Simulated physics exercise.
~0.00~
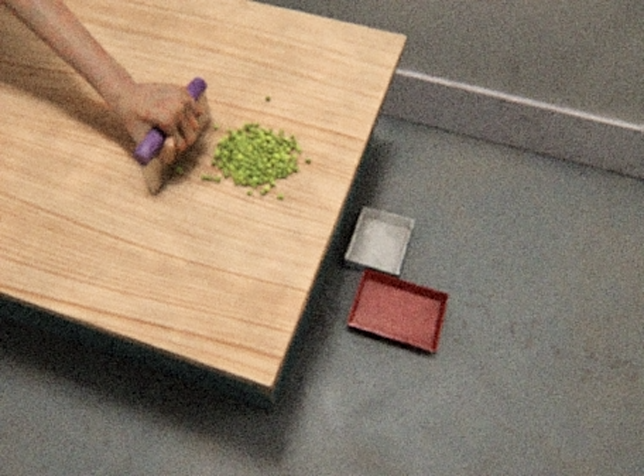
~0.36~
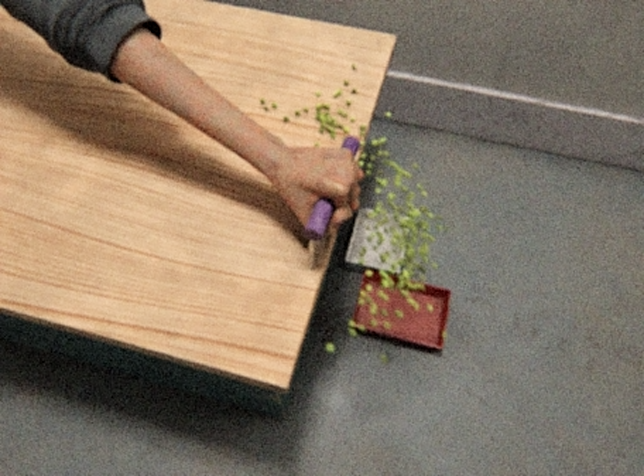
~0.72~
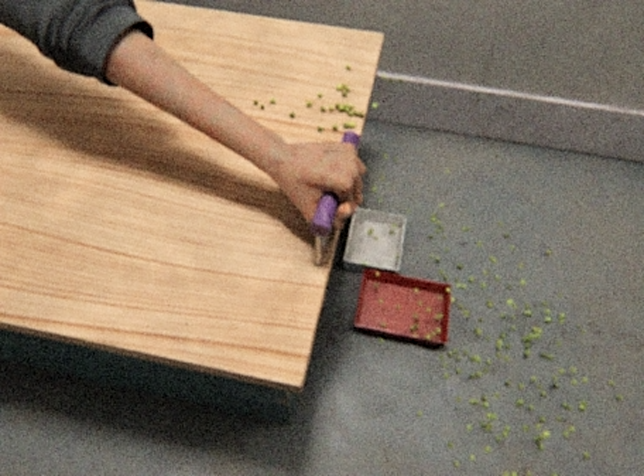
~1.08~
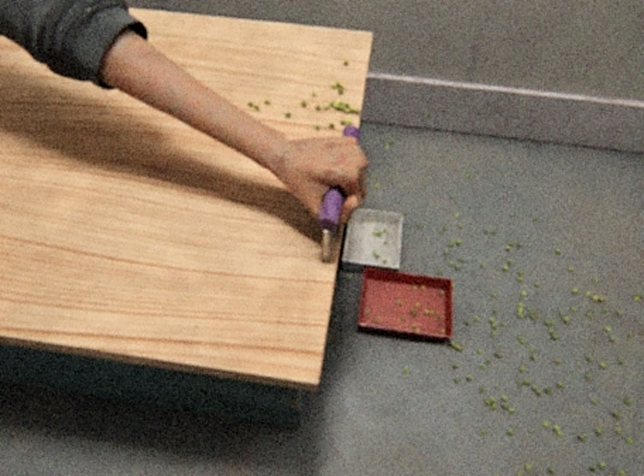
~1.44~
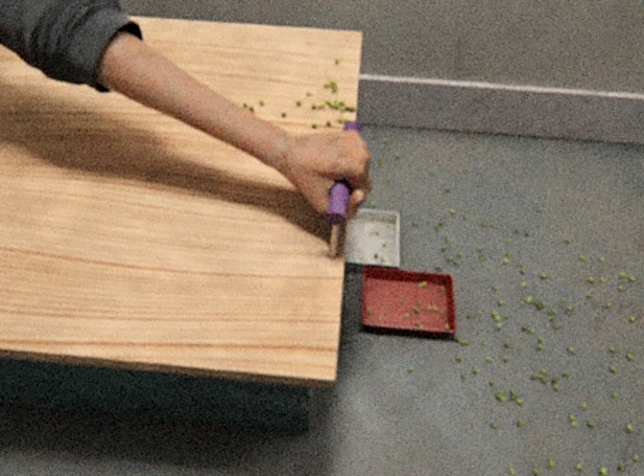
The clip shows a hand sweeping a pile of small green pieces across a wooden table with a purple-handled scraper, stopping at the right edge as most spill past the white and red trays onto the floor, leaving a few in the trays and some on the tabletop.
